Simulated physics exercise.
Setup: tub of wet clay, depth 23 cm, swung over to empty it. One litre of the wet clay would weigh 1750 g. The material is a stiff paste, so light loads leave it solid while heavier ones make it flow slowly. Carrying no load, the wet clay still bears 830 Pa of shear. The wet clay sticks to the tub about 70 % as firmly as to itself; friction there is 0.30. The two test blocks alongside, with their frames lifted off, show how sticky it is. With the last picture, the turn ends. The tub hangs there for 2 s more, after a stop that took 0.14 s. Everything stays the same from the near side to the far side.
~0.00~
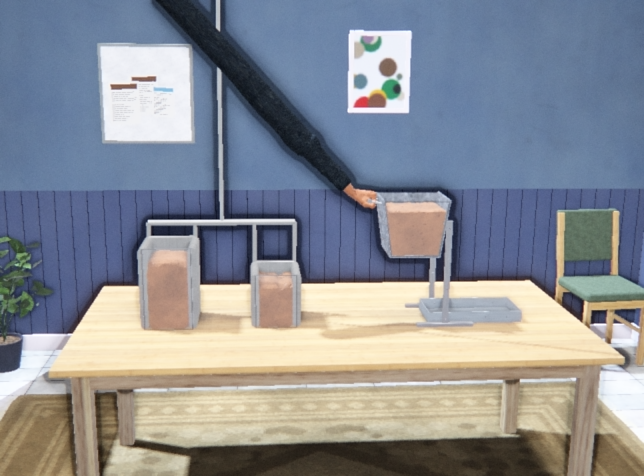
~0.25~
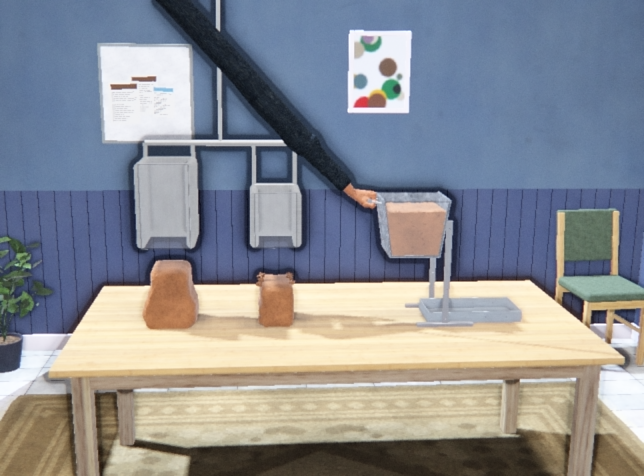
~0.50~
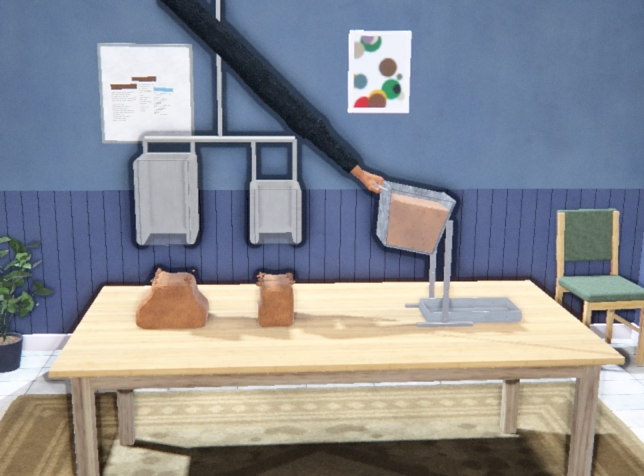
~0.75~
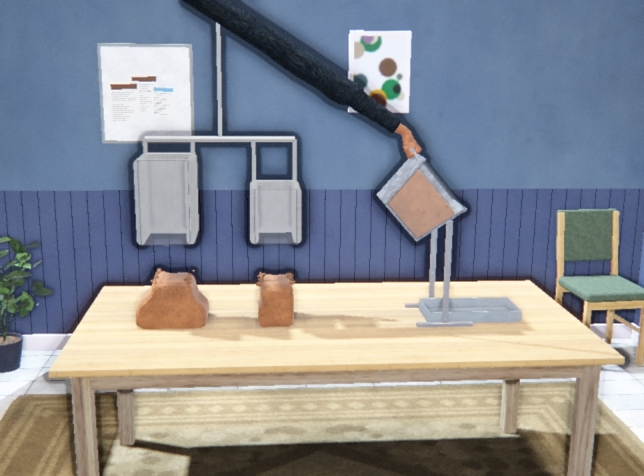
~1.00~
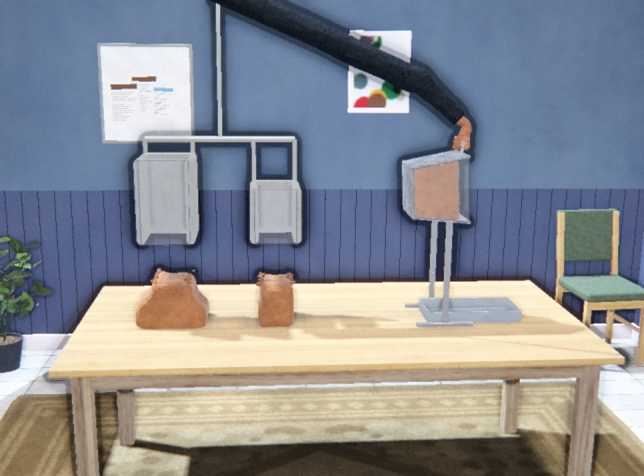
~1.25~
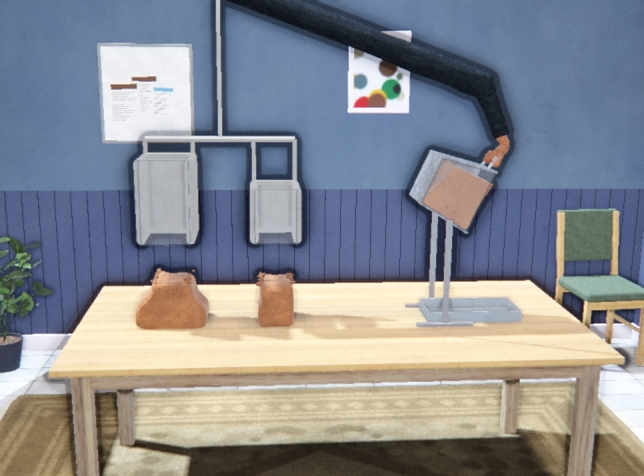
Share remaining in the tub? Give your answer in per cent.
Close to 0 %.
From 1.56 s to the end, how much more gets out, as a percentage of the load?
Later share of the load: Approx. 10 %.
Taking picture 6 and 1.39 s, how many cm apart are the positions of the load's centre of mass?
Some 11 cm.
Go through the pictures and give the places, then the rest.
Handle-side rim at (385, 201), tilt 0 degrees; top of the wet clay at (437, 211); blocks stand 29 cm, 18 cm (left to right), in the first picture.
Handle-side rim at (385, 201), tilt 0 degrees; top of the wet clay at (437, 211); blocks stand 24 cm, 18 cm (left to right), in the second picture.
Handle-side rim at (392, 188), tilt 12 degrees; top of the wet clay at (395, 200); blocks stand 20 cm, 18 cm (left to right), in the third picture.
Handle-side rim at (426, 160), tilt 49 degrees; top of the wet clay at (417, 172); blocks stand 20 cm, 18 cm (left to right), in the fourth picture.
Handle-side rim at (470, 158), tilt 87 degrees; top of the wet clay at (456, 162); blocks stand 20 cm, 18 cm (left to right), in the fifth picture.
Handle-side rim at (496, 174), tilt 114 degrees; top of the wet clay at (454, 167); blocks stand 20 cm, 18 cm (left to right), in the sixth picture.
After 1.39 s, the tub is at 114 degrees and holds 52 %.
After 1.56 s, the tub is at 114 degrees and holds 9 %.
After 1.73 s, the tub is at 114 degrees and holds 0 %.
After 1.90 s, the tub is at 114 degrees and holds 0 %.
After 3.25 s, at the end, the tub is at 114 degrees and holds 0 %.
